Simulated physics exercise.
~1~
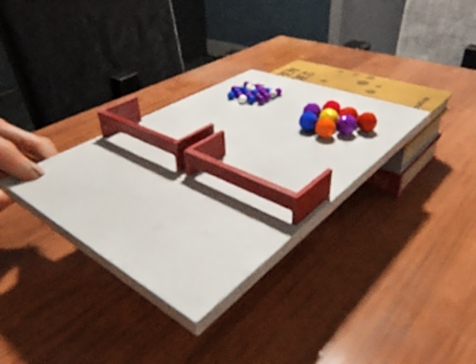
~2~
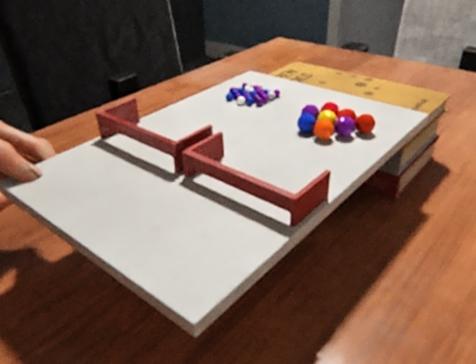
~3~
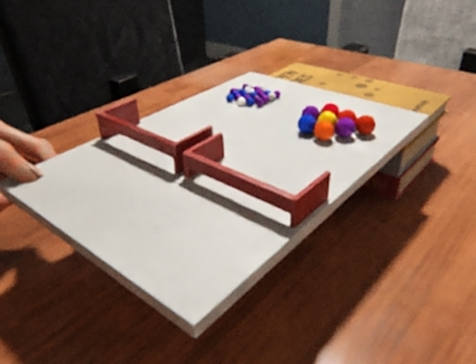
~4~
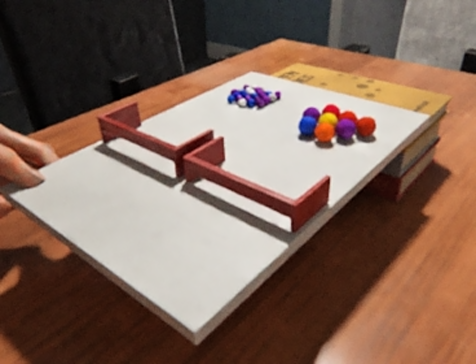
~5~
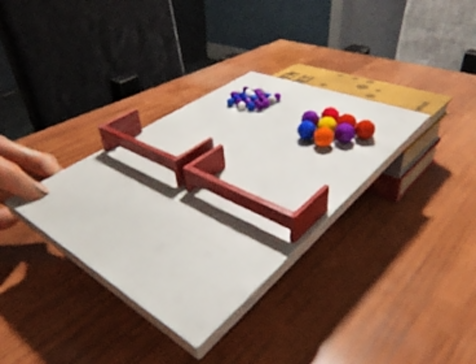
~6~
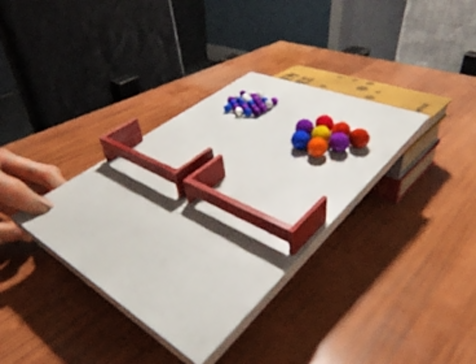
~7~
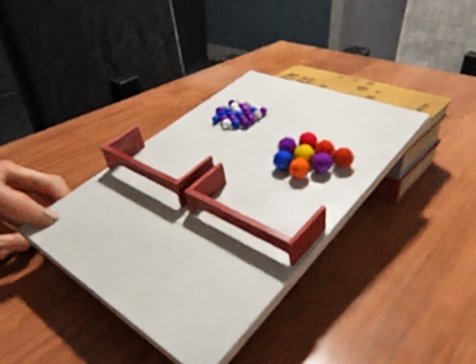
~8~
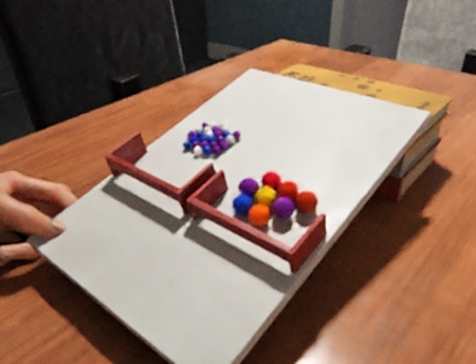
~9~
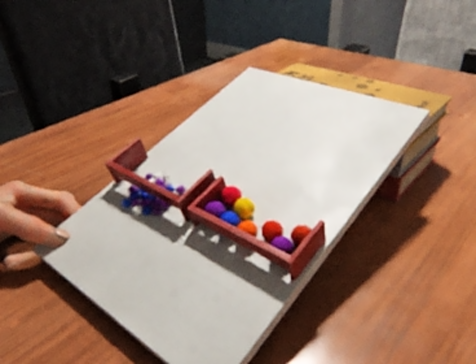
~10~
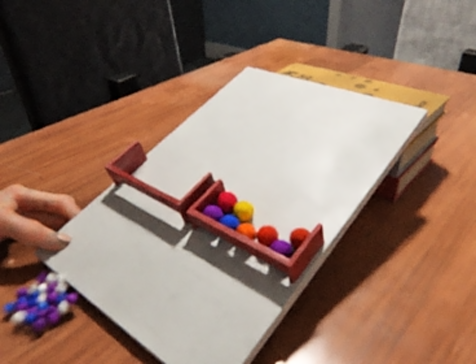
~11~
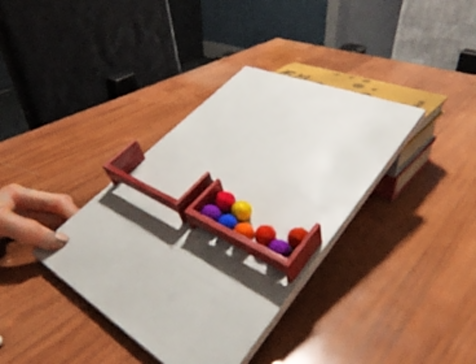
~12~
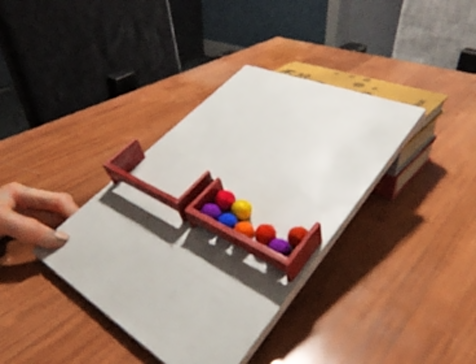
On a wooden table, a hand lowered one end of a white board propped on books, and two groups of colourful balls rolled down; the bigger ones stopped behind a red barrier, while the smaller ones slipped under the other and off the board.
